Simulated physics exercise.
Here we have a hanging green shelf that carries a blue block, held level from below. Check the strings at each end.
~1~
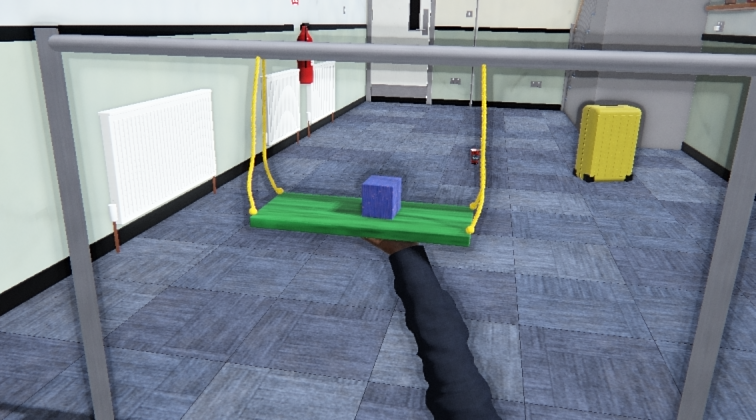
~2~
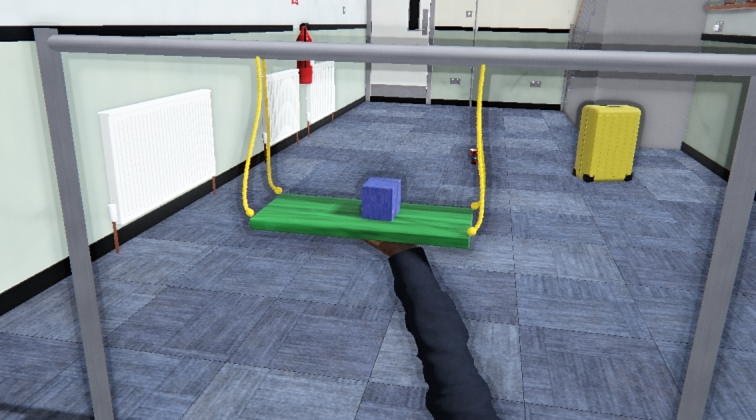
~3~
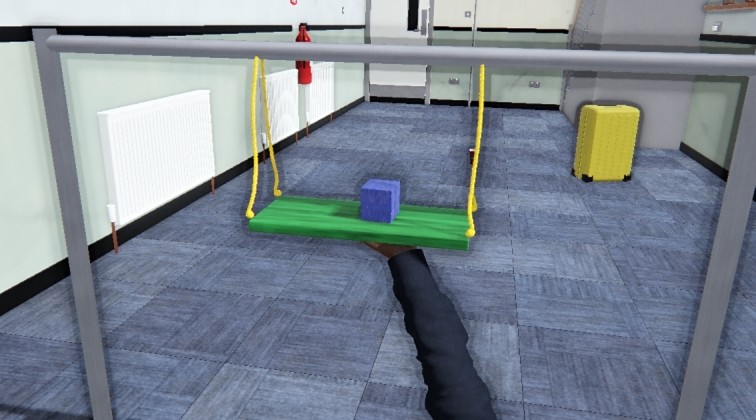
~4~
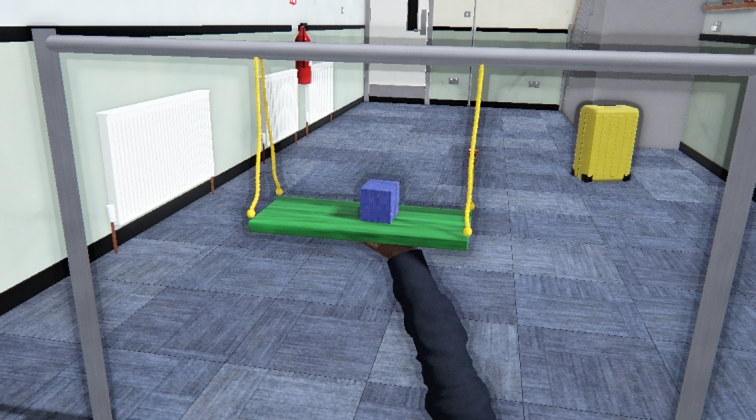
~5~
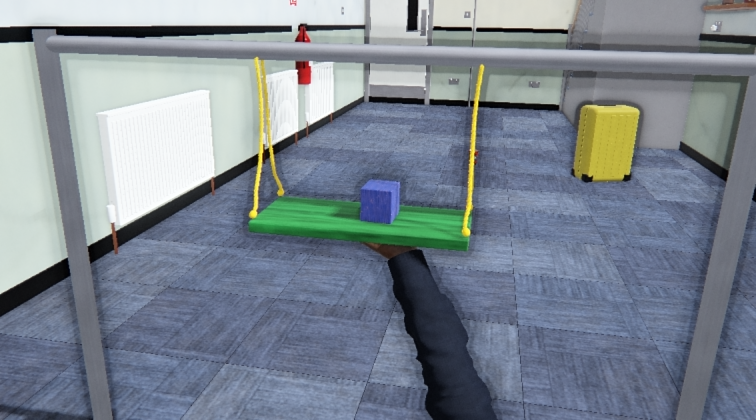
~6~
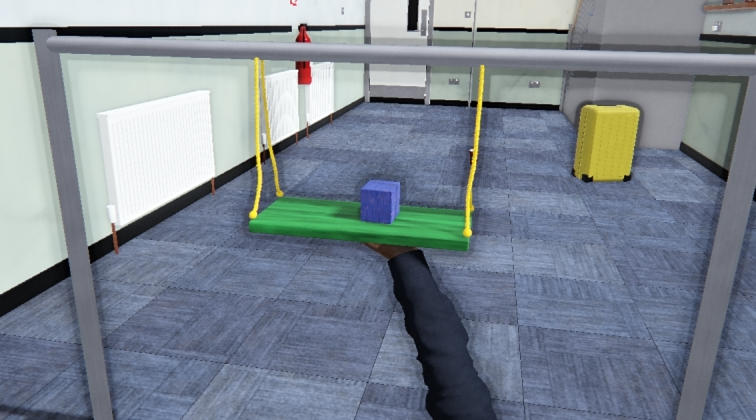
In a carpeted room, a hand holds a green swing carrying a blue block nearly still.
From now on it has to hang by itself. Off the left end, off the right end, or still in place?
Still in place.
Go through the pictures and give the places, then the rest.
The first picture shows blue block (382, 197); green shelf (356, 232).
The second picture shows blue block (381, 199).
The third picture shows blue block (380, 201).
The fourth picture shows blue block (380, 201); green shelf (354, 236).
The fifth picture shows blue block (380, 201).
The sixth picture shows blue block (381, 202); green shelf (355, 237); left strings almost straight; right strings almost straight.
Then, 0.28 s after the last picture, board level; block on the board near (381, 204).
At rest, board level; block on the board near (380, 205). The blue block stays on the board.
